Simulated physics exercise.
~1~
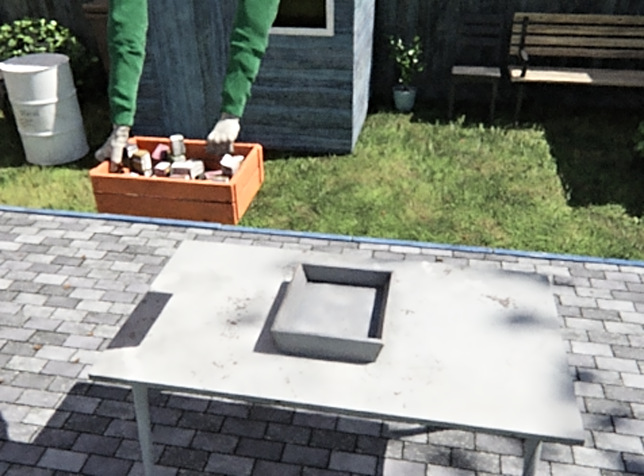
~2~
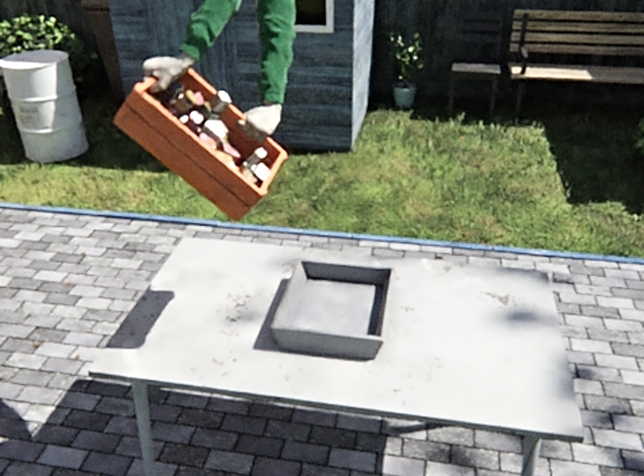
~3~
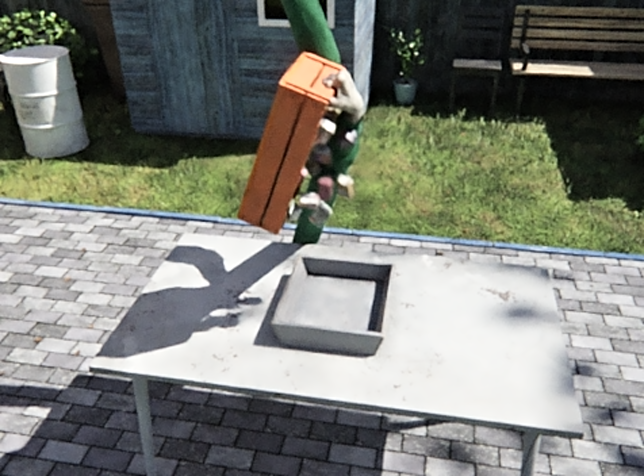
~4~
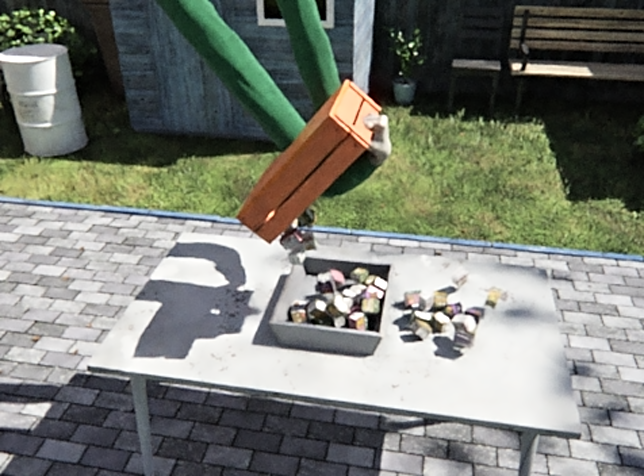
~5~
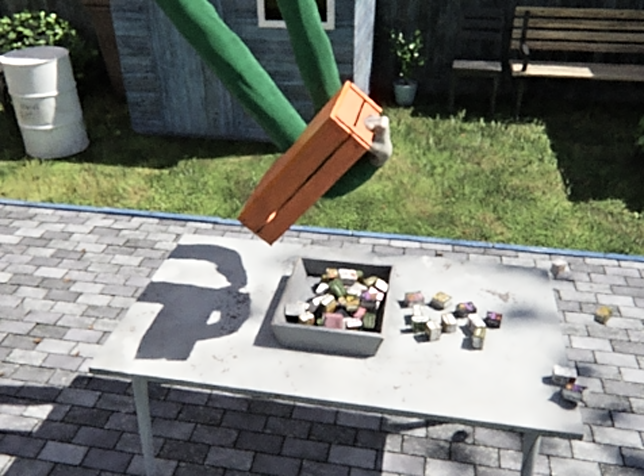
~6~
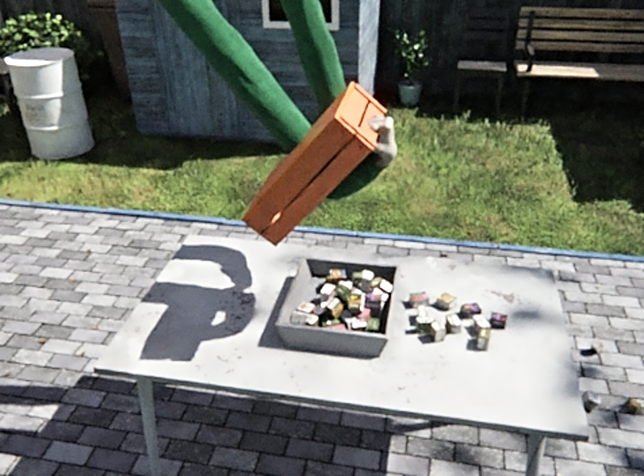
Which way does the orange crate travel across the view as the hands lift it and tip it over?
The orange crate moves to the right, as the viewer sees it.
